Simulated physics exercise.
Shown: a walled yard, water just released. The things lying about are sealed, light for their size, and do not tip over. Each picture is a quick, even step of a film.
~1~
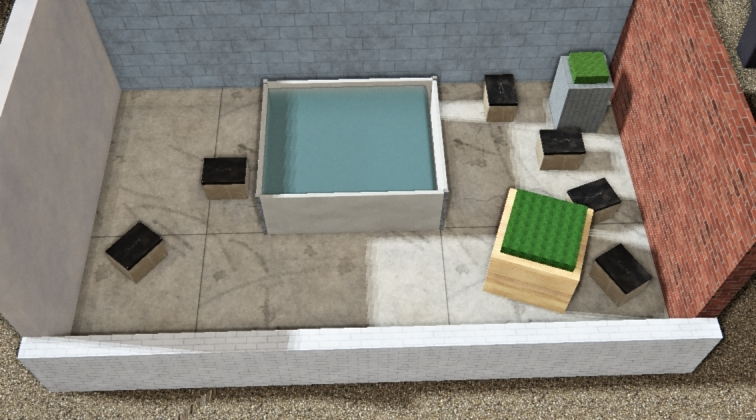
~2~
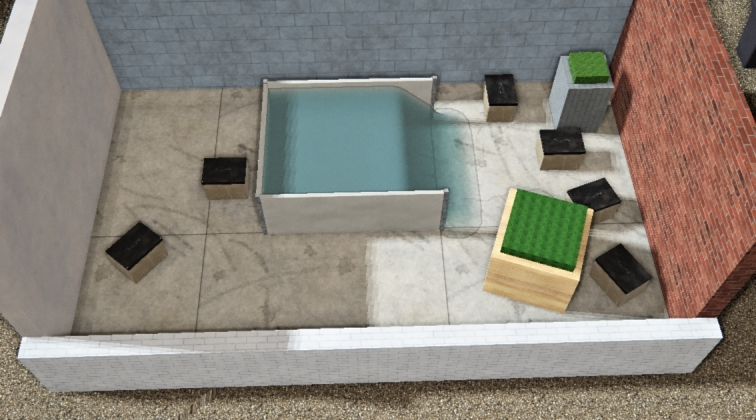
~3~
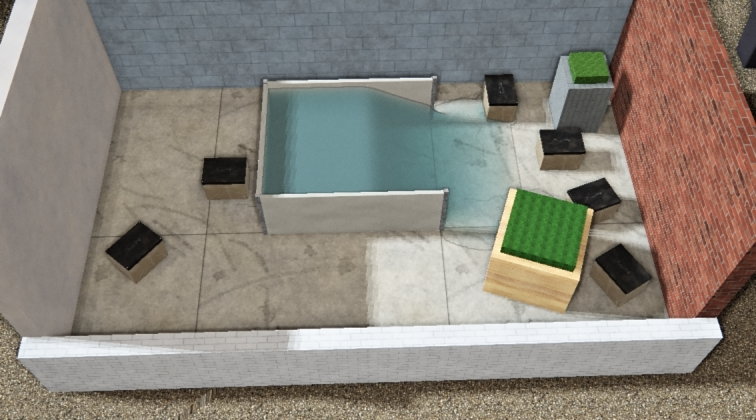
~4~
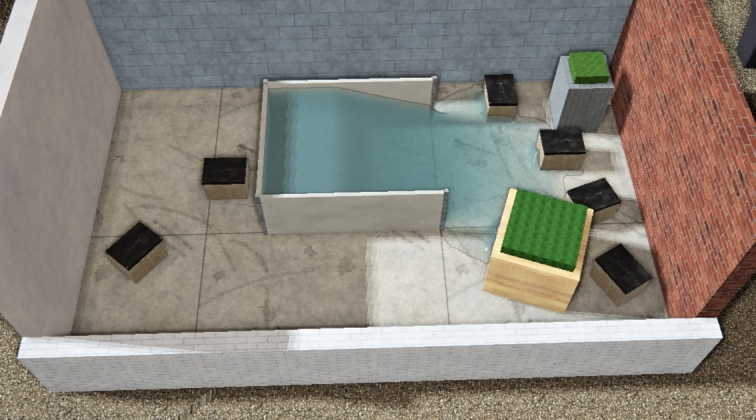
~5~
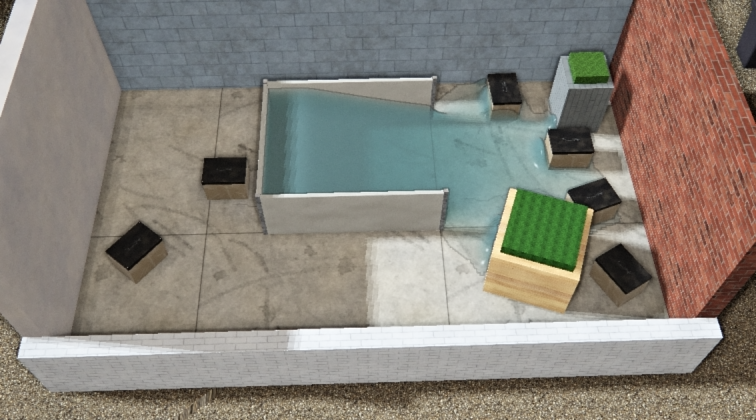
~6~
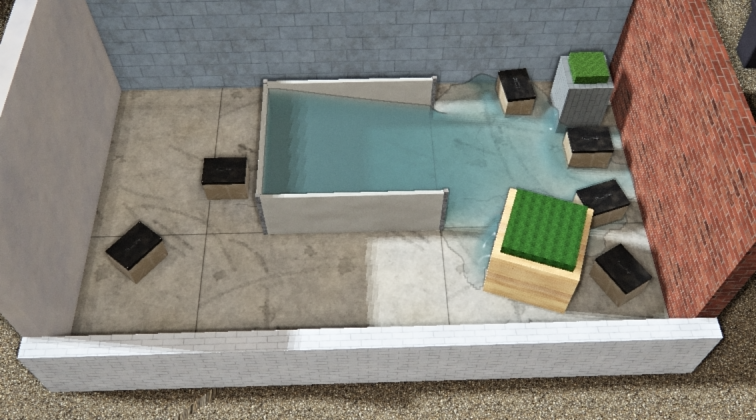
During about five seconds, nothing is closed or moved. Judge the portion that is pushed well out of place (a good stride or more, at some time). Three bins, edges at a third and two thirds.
Bin: Two thirds or higher.
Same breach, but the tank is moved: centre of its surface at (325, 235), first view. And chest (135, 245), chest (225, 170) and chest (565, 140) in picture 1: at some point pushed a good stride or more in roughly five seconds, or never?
Taking them in order, fell short, fell short, went past that.
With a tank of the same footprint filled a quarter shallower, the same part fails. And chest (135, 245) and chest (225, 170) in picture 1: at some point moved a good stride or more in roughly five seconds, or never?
Fell short of it; fell short of it.
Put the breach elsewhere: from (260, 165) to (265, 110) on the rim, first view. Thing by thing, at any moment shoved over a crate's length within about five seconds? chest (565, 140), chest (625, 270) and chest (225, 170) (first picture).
In turn: Stayed short, stayed short, cleared that distance.
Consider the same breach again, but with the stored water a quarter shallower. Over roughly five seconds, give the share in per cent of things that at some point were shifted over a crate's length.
About 70 %.
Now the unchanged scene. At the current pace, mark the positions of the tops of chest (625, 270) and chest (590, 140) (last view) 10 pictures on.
The first top is close to (596, 304) and the second close to (618, 121).
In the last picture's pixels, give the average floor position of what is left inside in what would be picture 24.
Their average sits at about pixel (409, 197).
A moment on, 2 of 7 are well off their spots; 2 afloat.
Next, 4 of 7 are well off their spots; 2 afloat.
Later, 3 of 7 are well off their spots; 5 afloat.
In the end, 5 of 7 are well off their spots, and 5 have been at some point; 5 afloat.
